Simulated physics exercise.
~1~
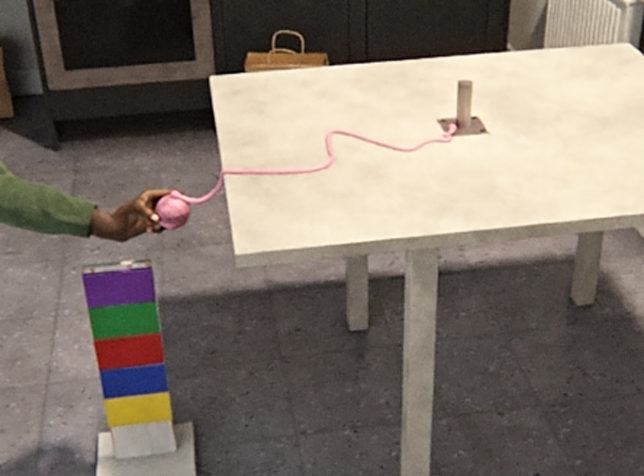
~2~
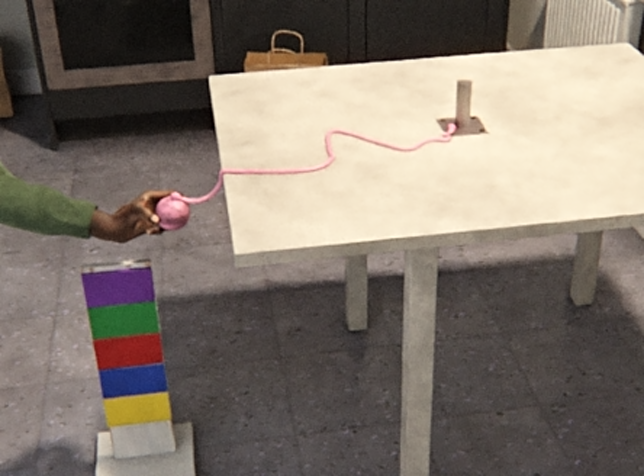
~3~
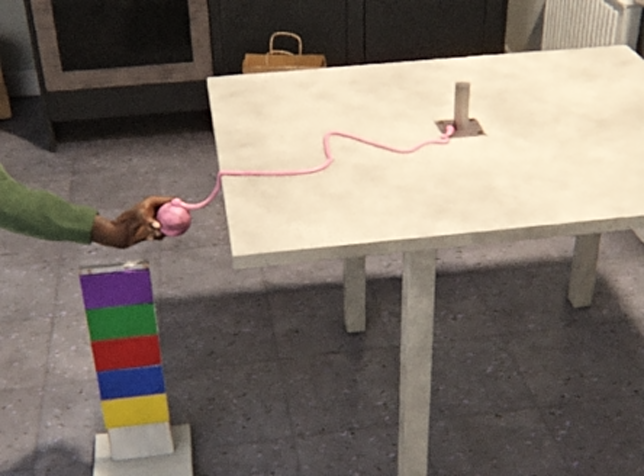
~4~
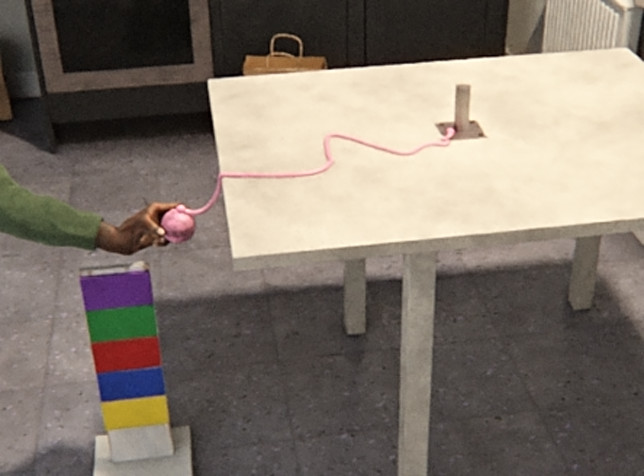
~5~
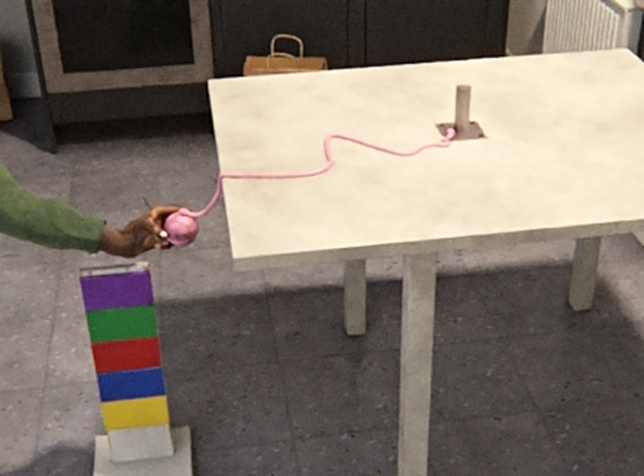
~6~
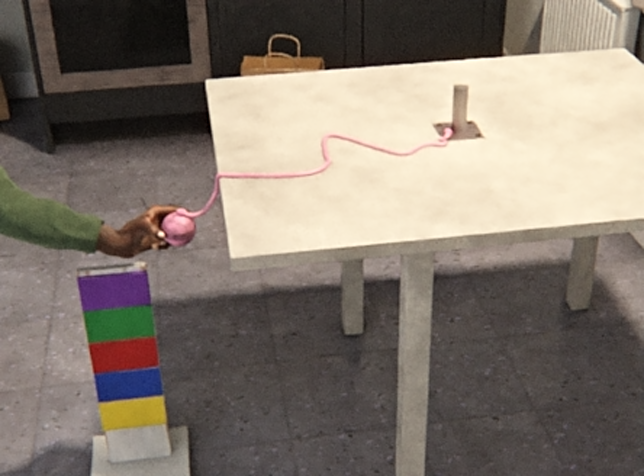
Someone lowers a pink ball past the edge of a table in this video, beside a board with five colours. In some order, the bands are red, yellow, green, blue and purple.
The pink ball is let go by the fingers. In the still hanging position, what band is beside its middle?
Its centre hangs level with the red band.
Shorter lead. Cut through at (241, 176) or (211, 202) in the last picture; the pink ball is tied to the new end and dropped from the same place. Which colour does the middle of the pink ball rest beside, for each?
First try: Purple; second try: Green.
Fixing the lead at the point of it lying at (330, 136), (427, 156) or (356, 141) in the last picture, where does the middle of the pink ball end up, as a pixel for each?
First try (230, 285), second try (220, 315), third try (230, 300).
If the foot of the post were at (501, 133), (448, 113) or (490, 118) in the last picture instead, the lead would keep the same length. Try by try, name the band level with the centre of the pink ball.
Answer, in order: Green, red, green.
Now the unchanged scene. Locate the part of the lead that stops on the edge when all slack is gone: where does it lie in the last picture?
Pixel (328, 164) or thereabouts.
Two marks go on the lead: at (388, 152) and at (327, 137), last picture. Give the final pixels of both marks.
Around (351, 146); the other one around (279, 156).
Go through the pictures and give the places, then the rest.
In the first frame, pink ball (173, 212); purple (120, 289); green (125, 322); red (129, 352); blue (134, 382); yellow (139, 410).
In the second frame, pink ball (173, 213); lead through (448, 140) (387, 146) (327, 138) (315, 169) (238, 172).
In the third frame, pink ball (174, 220).
In the fourth frame, pink ball (179, 226); lead through (447, 144) (386, 150) (326, 142) (314, 173) (236, 175).
In the fifth frame, pink ball (181, 229).
In the sixth frame, pink ball (178, 229); lead through (445, 144) (384, 150) (324, 142) (312, 173) (234, 176).
Soon after, ball near (203, 323); level with green.
Then, ball near (259, 321); level with red.
Further on, ball near (217, 338); level with red.
At rest, ball near (224, 332); level with red. At red.
